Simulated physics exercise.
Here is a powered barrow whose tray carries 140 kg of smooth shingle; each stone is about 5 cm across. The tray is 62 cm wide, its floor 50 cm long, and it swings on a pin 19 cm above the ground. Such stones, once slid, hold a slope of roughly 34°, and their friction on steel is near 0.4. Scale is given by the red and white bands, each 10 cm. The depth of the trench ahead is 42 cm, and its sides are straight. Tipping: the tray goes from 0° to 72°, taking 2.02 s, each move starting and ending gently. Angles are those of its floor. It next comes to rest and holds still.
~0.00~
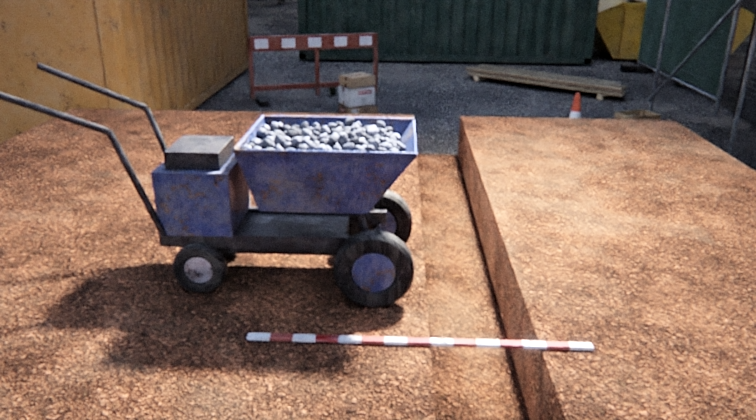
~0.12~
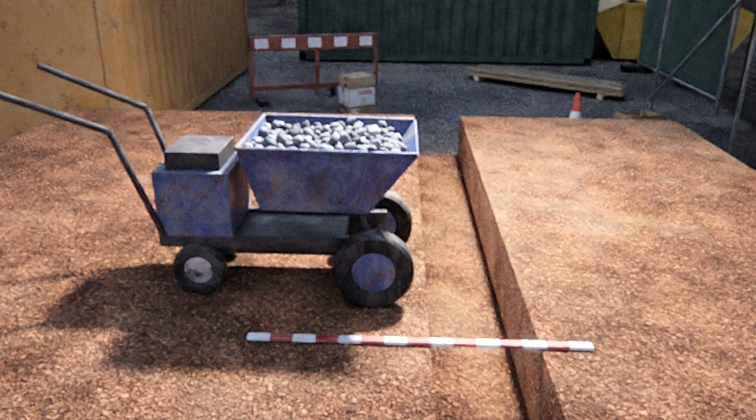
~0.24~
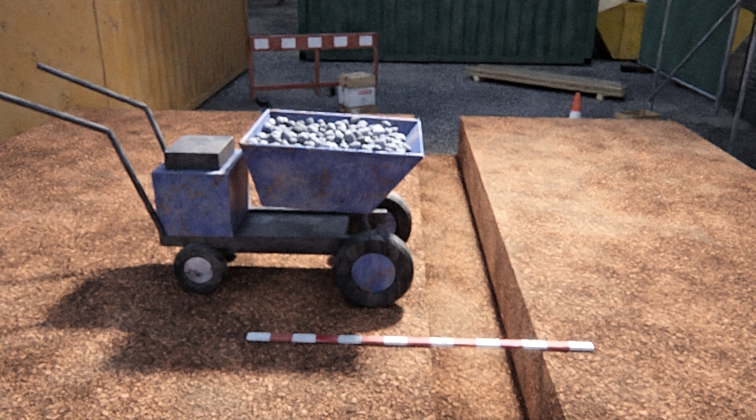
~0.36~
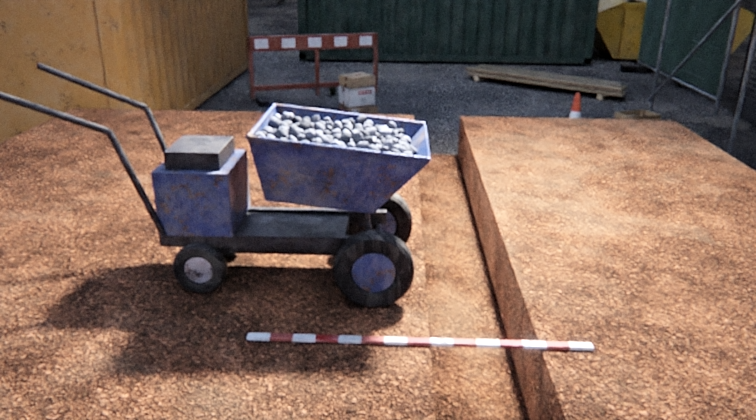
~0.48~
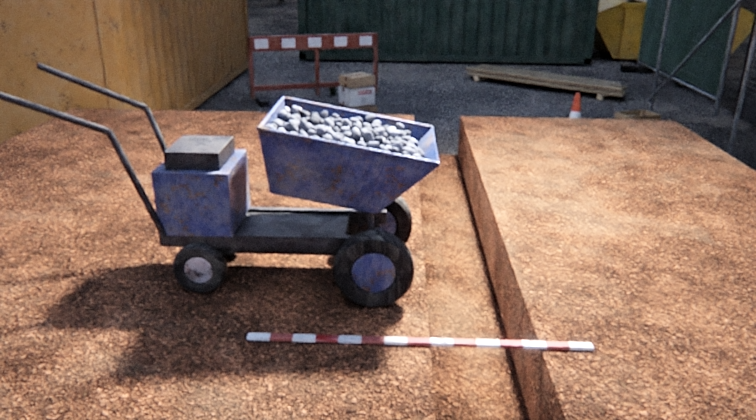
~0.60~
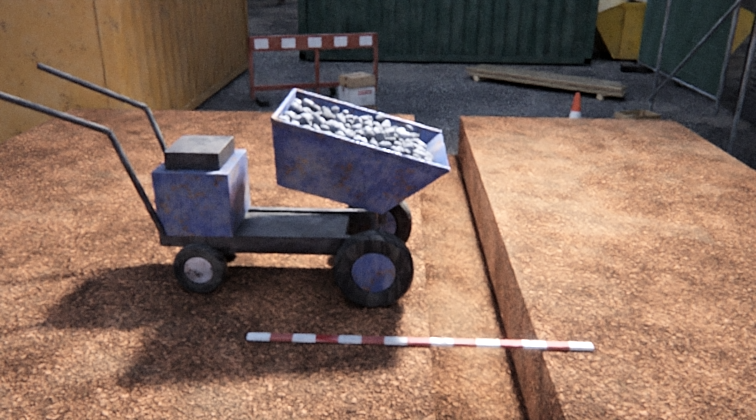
On a sunlit patch of brown, gritty ground in a work yard, seen from slightly above and to the side, a narrow trench runs between two flat stretches. A blue powered barrow with black wheels and handles at left carries grey stones, behind a red-and-white banded pole lying across the trench. Its tray gradually tilts down to the right, rear edge rising, while the barrow and camera stay still.
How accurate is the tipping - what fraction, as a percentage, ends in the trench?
Close to 48 in every hundred.
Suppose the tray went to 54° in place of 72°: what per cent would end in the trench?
Share in trench: Approx. 35%.
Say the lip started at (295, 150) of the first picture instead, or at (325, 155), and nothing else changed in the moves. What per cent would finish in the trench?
Near 90 then near 100 percent.
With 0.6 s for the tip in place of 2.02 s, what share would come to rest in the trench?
With that timing, about 25 per cent.
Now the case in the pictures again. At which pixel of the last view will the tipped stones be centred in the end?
Around (528, 278).
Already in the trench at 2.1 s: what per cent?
20 per cent, give or take.
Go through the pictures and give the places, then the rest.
The first picture shows lip at (416, 155), floor tilted 0°, highest stones at (340, 132).
The second picture shows lip at (418, 155), floor tilted 1°, highest stones at (335, 131); the stones move at 0.1 m/s on average.
The third picture shows lip at (423, 157), floor tilted 3°, highest stones at (319, 129); the stones move at 0.2 m/s on average.
In the fourth picture, the tray is at 6°, its lip at (430, 160); the top of the load is at (298, 123); the stones move at 0.3 m/s on average.
In the fifth picture, the tray is at 10°, its lip at (439, 164); the top of the load is at (294, 115); the stones move at 0.4 m/s on average.
In the sixth picture, the tray is at 15°, its lip at (449, 170); the top of the load is at (303, 109); the stones move at 0.4 m/s on average.
After 1.5 s the floor is at 61°; 93 % in the tray, 4 % in the trench, 2 % past the trench; the foremost stones are at (537, 263).
After 2.1 s the floor is at 72°; 36 % in the tray, 18 % in the trench, 45 % past the trench; the foremost stones are at (654, 282).
After 2.5 s the floor is at 72°; 15 % in the tray, 29 % in the trench, 55 % past the trench; the foremost stones are at (695, 283).
After 4.4 s the floor is at 72°; 0 % in the tray, 48 % in the trench, 52 % past the trench; the foremost stones are at (703, 283).
